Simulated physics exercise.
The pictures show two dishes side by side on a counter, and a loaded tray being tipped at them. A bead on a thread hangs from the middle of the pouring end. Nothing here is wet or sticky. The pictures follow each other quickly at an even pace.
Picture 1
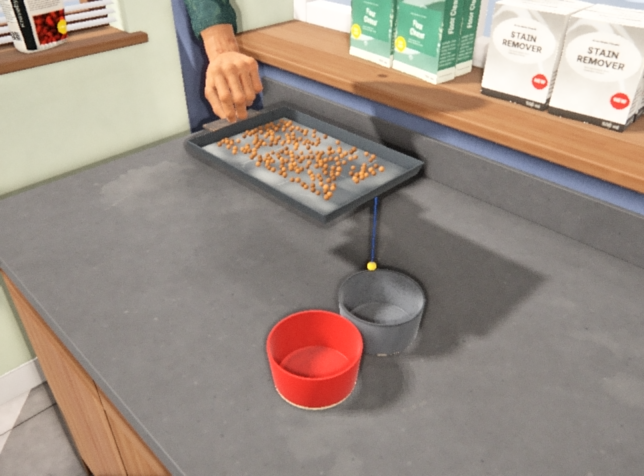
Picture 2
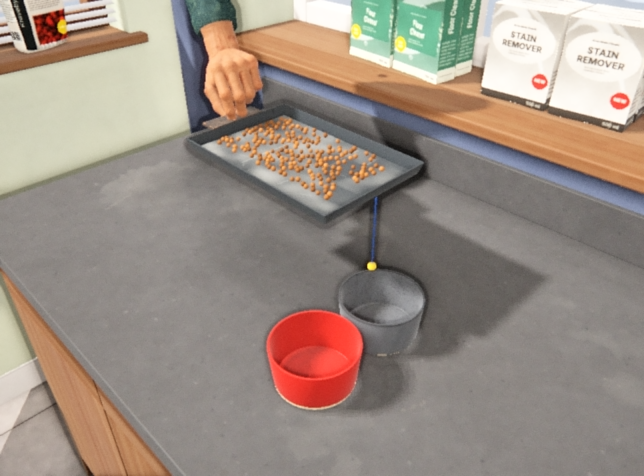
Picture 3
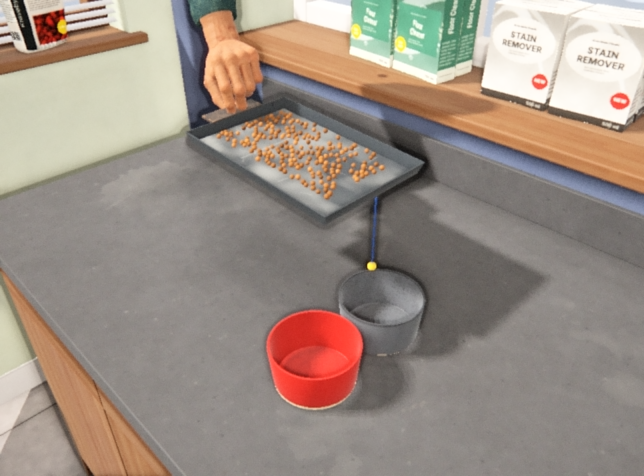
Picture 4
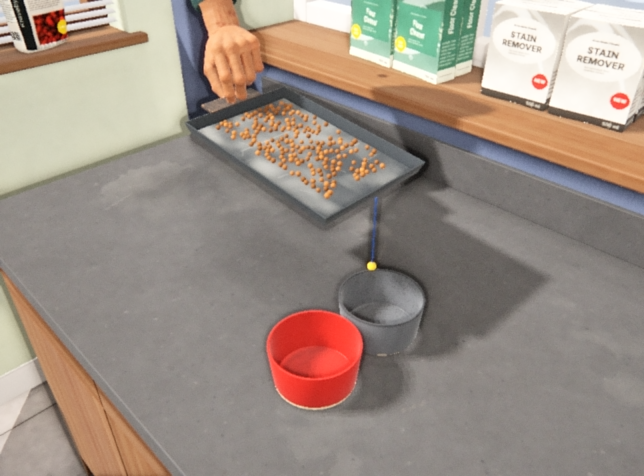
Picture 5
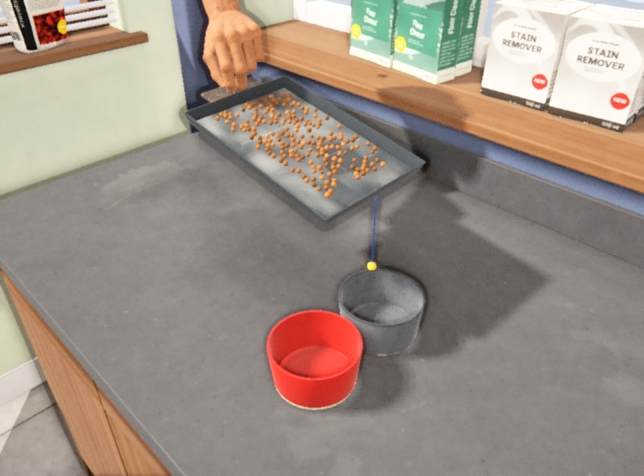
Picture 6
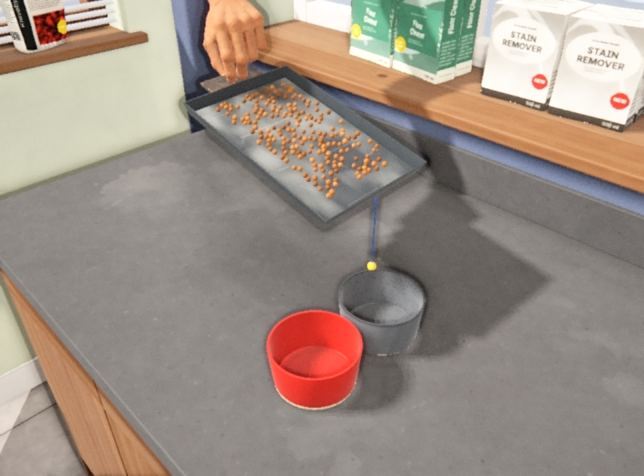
A hand in a green sleeve grips the far left end of a dark grey tray of small orange-brown balls, seen from above over a grey counter beside a wooden shelf of green and white boxes. Below the tray sit a red dish at left and a grey dish at right, with a yellow bead hanging above. The hand slowly raises the tray's far end, tilting it slightly, while the camera stays still.
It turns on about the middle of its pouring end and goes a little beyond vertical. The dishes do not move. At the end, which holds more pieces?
It favours the right dish.
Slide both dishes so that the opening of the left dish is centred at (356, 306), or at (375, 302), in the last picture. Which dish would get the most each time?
At the first place left, at the second the left one.
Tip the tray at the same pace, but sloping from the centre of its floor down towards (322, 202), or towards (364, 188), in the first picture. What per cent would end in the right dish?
First some 10, then 50 per cent.
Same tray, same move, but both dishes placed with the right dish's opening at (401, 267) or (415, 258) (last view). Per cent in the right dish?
Near 10 % and 0 %.
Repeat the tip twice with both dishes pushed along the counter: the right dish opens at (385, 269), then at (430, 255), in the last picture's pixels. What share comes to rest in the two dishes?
First some 70, then 60 per cent.
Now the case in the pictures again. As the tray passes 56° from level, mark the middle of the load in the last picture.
At about (354, 204).
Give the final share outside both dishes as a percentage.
Close to 10 per cent.
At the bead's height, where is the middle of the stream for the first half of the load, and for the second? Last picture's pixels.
Around (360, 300) and then (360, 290).
Soon, tray tipped steeply; most on the tray; a stray few in the left dish; a stray few in the right dish; a stray few outside both; a small part in the air.
A while on, tray tipped right over; about a quarter on the tray; a small part in the left dish; about a quarter in the right dish; a small part outside both; about a third in the air.
Towards the end, tray tipped past a quarter turn; about a quarter in the left dish; about two thirds in the right dish; a small part outside both.
Finally, tray tipped past a quarter turn; about a quarter in the left dish; about two thirds in the right dish; a small part outside both.
